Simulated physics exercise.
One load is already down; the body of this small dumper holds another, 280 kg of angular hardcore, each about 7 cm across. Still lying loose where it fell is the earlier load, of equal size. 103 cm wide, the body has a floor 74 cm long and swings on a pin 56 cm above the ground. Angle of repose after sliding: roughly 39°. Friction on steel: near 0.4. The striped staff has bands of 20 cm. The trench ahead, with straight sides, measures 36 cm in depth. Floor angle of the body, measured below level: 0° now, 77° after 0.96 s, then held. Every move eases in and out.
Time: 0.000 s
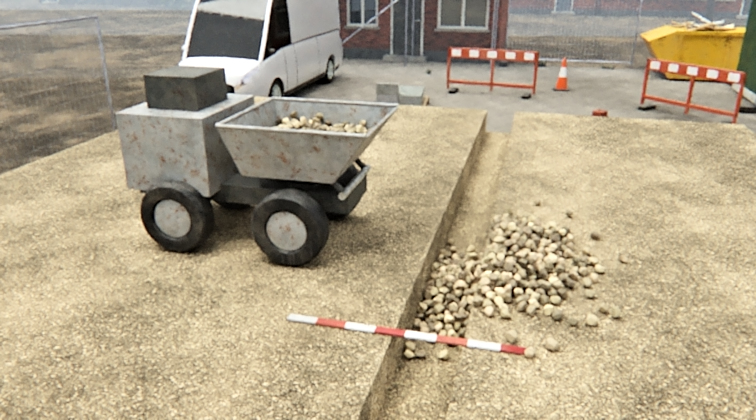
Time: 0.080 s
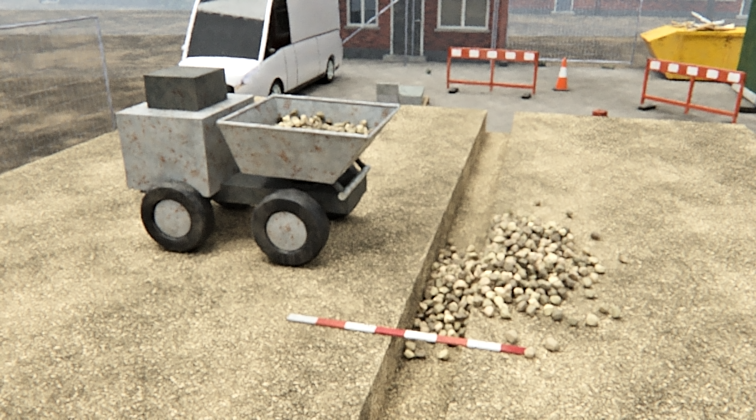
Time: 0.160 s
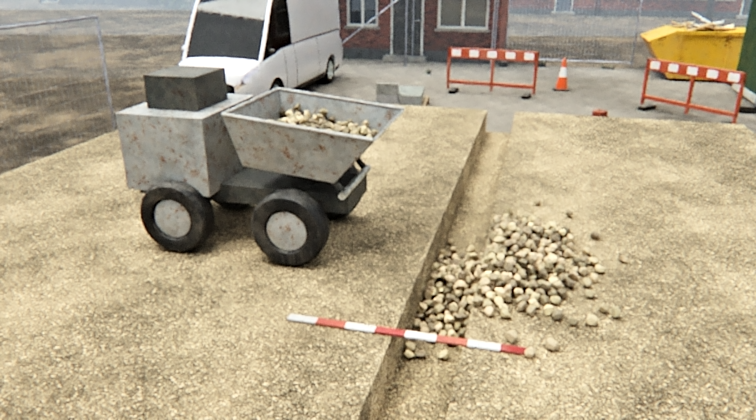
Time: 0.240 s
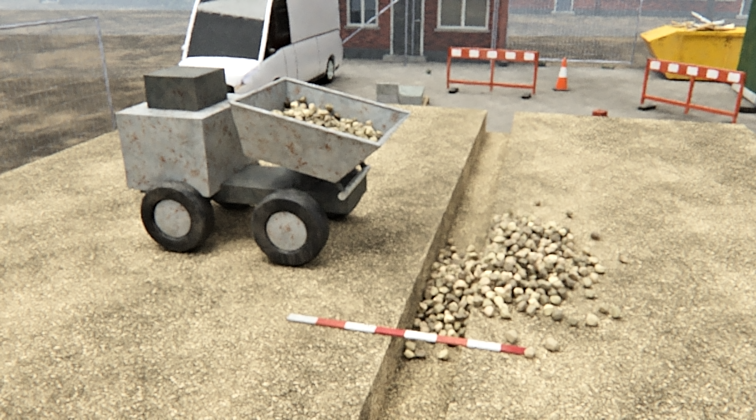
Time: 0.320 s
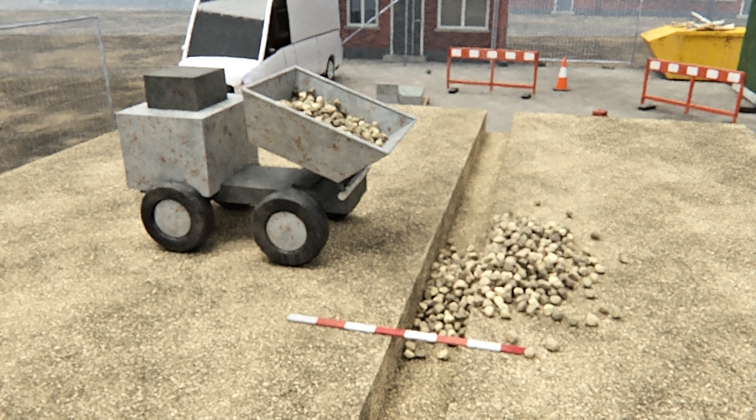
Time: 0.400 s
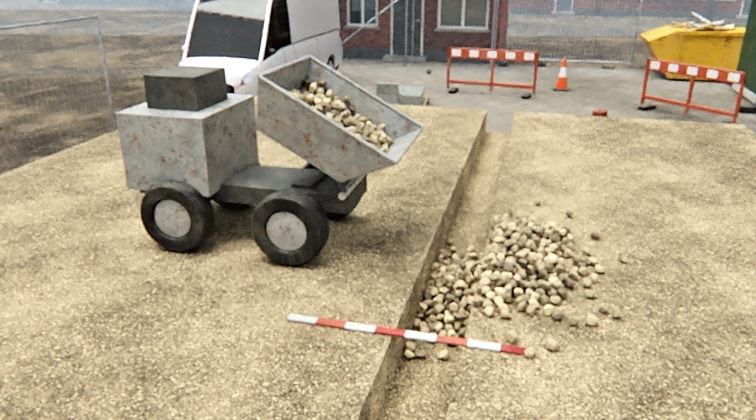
On a building site, a small grey dumper steadily tilts its stone-filled body toward the right.
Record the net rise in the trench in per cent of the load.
Net rise: About 96 %.
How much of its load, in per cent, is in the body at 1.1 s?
Near 85 per cent of the load is held.
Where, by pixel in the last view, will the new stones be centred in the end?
Around (454, 268) in the last picture.
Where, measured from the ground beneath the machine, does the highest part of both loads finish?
24 cm.
After 0.7 s the floor is at 65°; in per cent of one load, 100 in the body, 40 in the trench, 60 past the trench; the foremost stones are at (601, 270).
After 1.1 s the floor is at 77°; in per cent of one load, 85 in the body, 55 in the trench, 60 past the trench; the foremost stones are at (601, 270).
After 1.4 s the floor is at 77°; in per cent of one load, 36 in the body, 100 in the trench, 65 past the trench; the foremost stones are at (601, 270).
After 3.9 s the floor is at 77°; in per cent of one load, 0 in the body, 0 short of the trench, 136 in the trench, 63 past the trench; the foremost stones are at (601, 270). Net gain in the trench, 96.
